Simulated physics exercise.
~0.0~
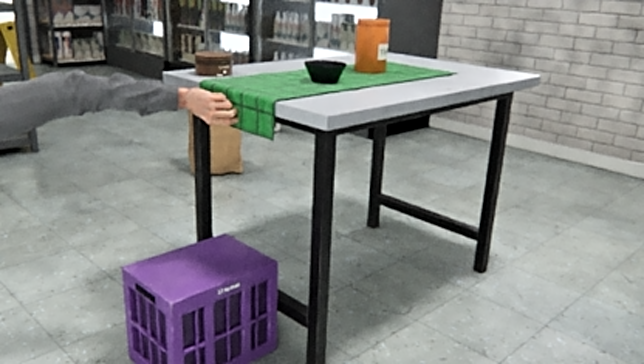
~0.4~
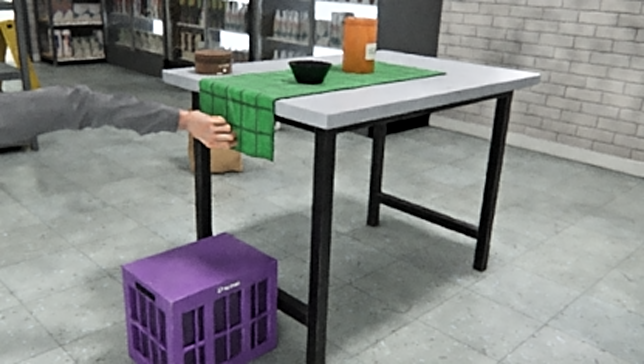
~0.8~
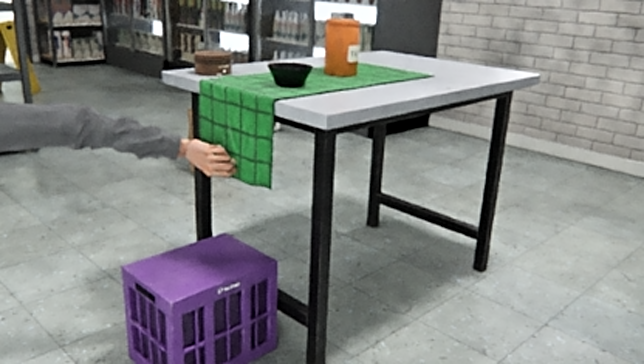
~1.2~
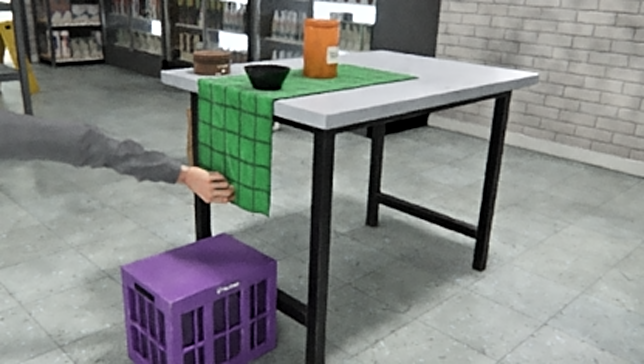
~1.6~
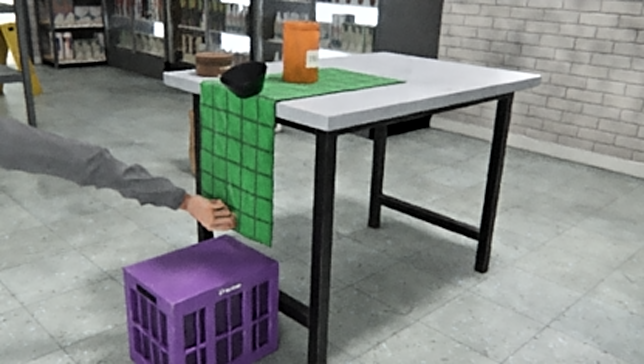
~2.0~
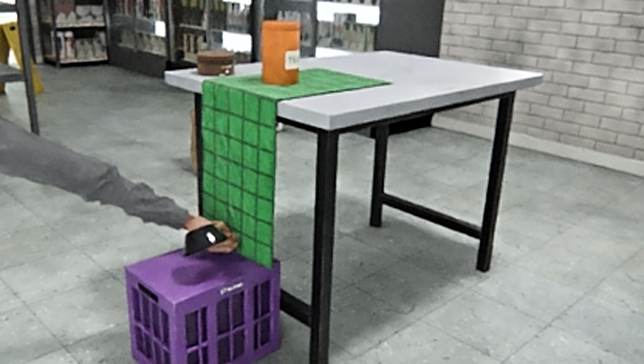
At a grey table, a hand slowly pulls a green cloth down until a black bowl falls.
